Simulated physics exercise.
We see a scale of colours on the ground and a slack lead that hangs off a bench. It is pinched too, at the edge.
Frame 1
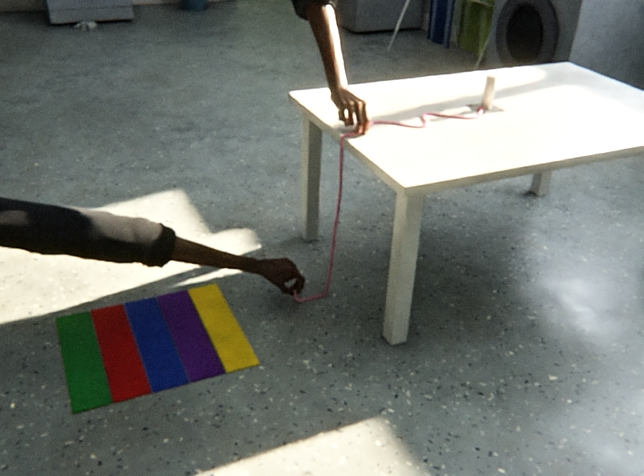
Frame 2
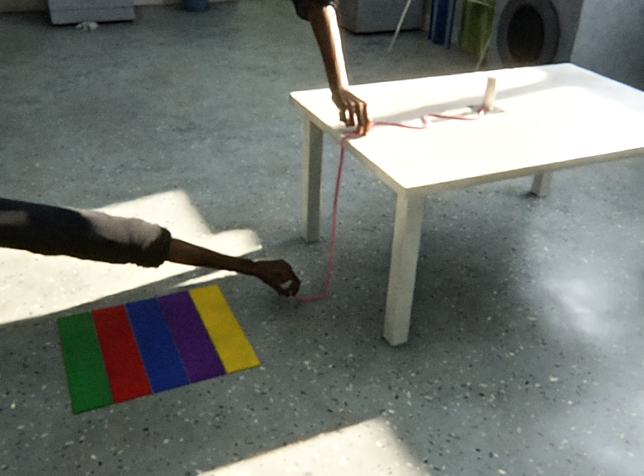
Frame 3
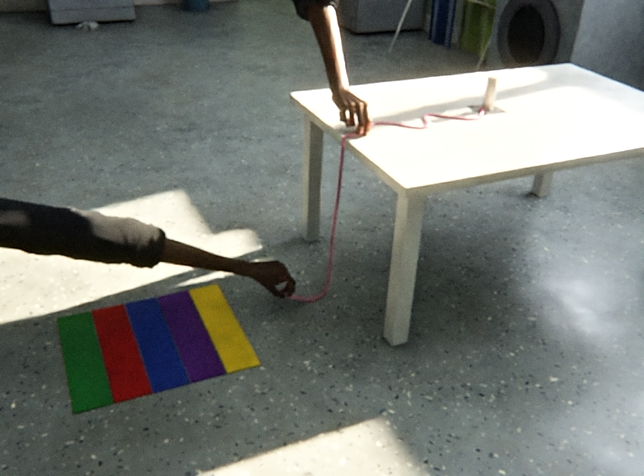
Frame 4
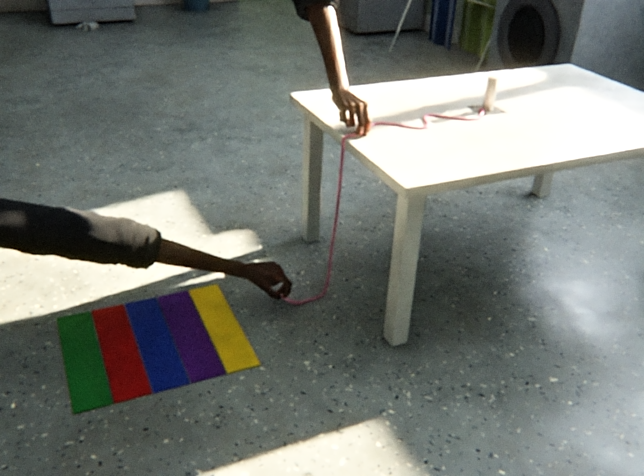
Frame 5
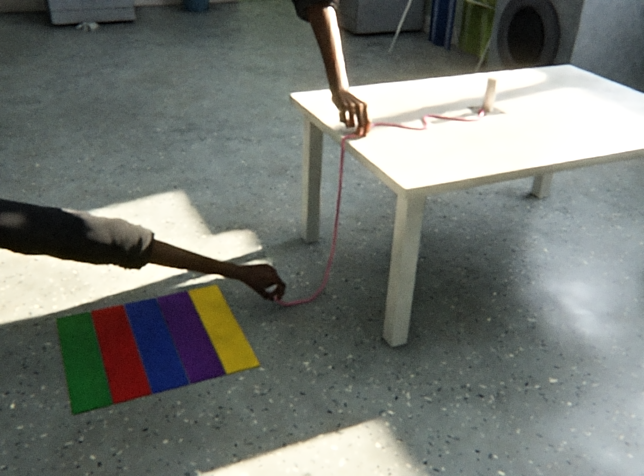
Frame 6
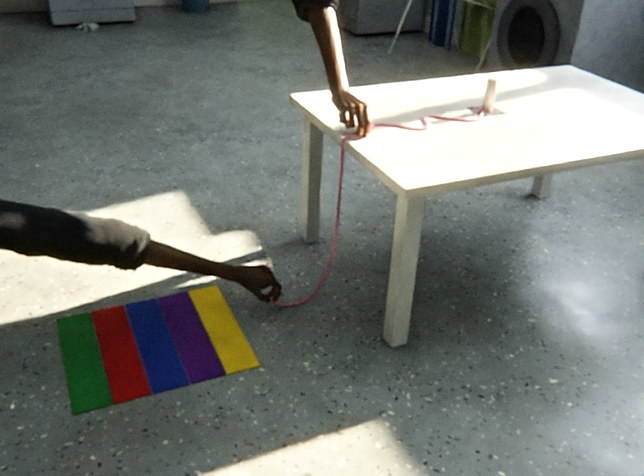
Hand drawing the low end of a thin pink cord slightly left, another hand pinching it at the white table's edge.
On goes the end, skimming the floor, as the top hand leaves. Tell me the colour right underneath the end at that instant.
Right underneath is red.
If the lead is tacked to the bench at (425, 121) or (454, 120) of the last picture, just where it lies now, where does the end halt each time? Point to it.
Try by try: (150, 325), (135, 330).
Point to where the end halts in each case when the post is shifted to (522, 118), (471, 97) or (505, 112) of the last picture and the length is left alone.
About (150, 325), (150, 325) and (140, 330).
Soon after, end near (183, 319); over purple.
Then, end near (143, 328); over blue.
At full stretch, end near (119, 334); over red. The end stops over the red strip.
